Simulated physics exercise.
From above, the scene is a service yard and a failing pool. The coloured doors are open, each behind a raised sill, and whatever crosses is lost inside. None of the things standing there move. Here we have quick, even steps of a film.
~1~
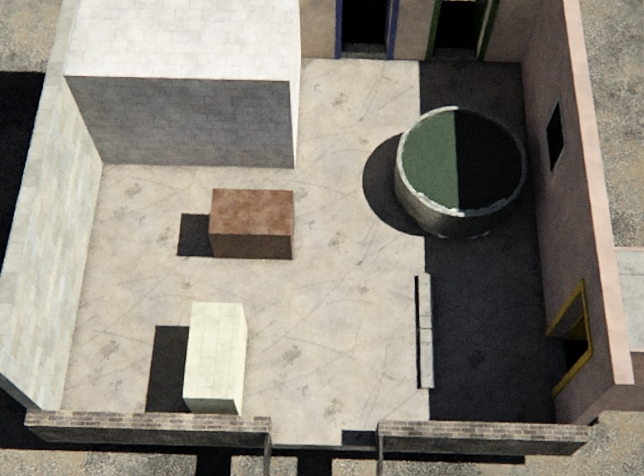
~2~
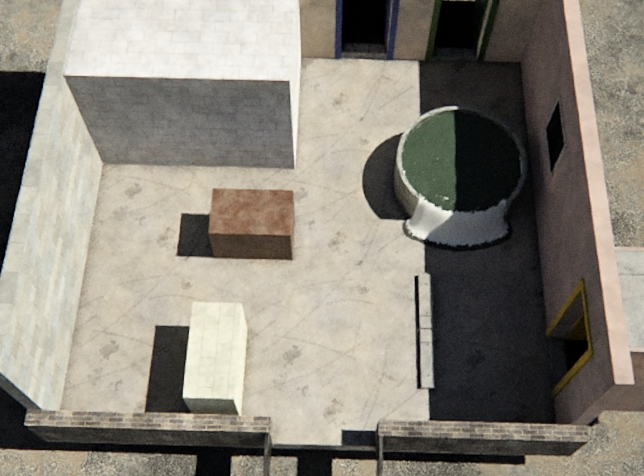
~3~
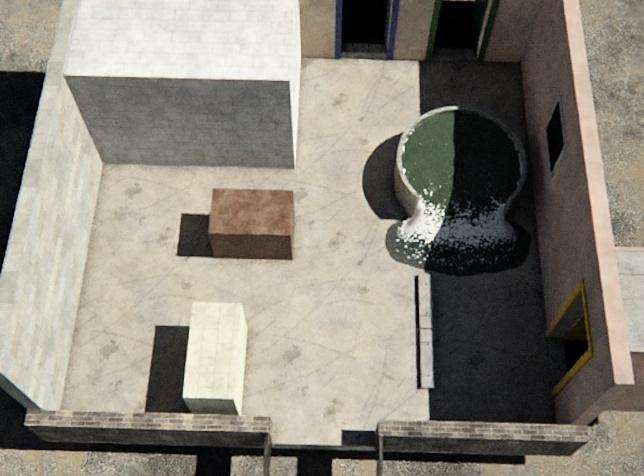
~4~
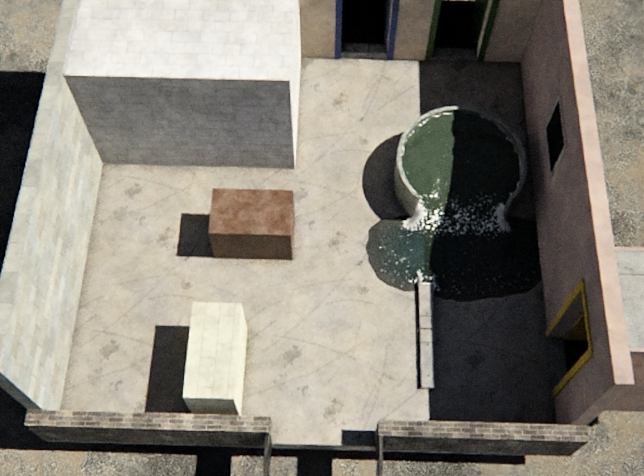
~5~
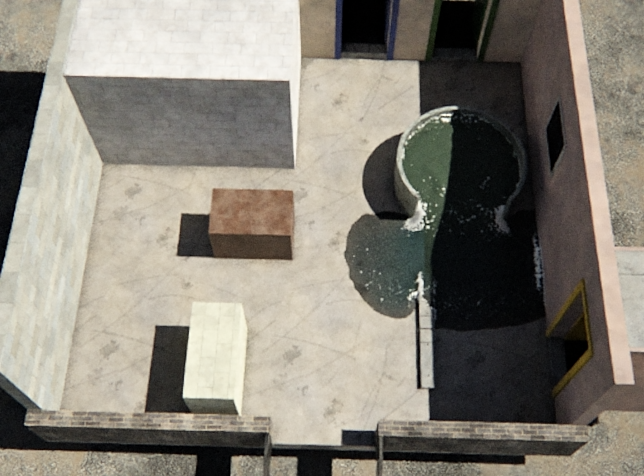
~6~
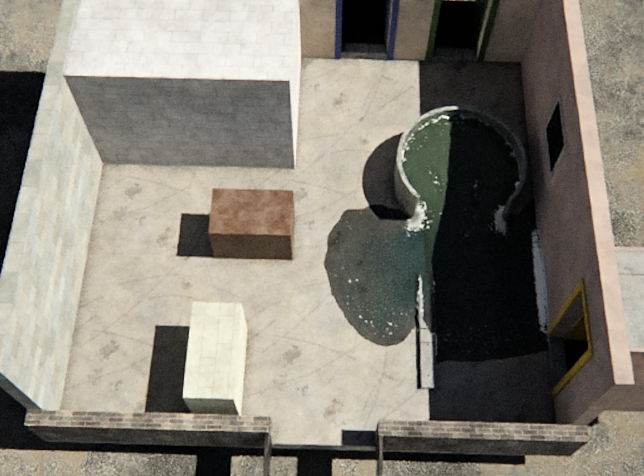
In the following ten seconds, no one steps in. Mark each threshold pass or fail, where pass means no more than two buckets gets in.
Green door - pass; blue door - pass; yellow door - fail.
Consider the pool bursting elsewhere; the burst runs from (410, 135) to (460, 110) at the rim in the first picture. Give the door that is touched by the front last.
Call it the one in yellow.
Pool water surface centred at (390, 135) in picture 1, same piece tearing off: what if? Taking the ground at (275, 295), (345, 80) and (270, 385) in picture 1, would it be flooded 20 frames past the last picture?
Soaked, spared, soaked.
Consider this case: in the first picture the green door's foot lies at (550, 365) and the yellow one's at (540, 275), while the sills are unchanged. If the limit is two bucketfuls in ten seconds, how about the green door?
Result: Green door rises above.
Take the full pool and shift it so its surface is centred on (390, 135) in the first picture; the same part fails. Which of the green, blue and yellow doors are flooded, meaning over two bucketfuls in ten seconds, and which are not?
Green falls short, blue falls short, yellow exceeds the threshold.
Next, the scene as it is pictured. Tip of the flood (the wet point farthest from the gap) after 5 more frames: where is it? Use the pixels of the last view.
Roughly (310, 429).
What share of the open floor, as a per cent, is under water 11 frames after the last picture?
Estimate: Near 40 %.
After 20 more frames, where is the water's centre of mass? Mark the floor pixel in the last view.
About (431, 314) in the last view.
A moment on, water covers 35 % of the floor; the green door not reached, the blue door not reached, the yellow door under two buckets in.
Next, water covers 40 % of the floor; the green door not reached, the blue door not reached, the yellow door under two buckets in.
Then, water covers 40 % of the floor; the green door not reached, the blue door not reached, the yellow door far over two buckets in.
Later, water covers 55 % of the floor; the green door not reached, the blue door not reached, the yellow door far over two buckets in.
In the end, water covers 85 % of the floor; the green door wet at the sill, nothing in, the blue door wet at the sill, nothing in, the yellow door far over two buckets in.
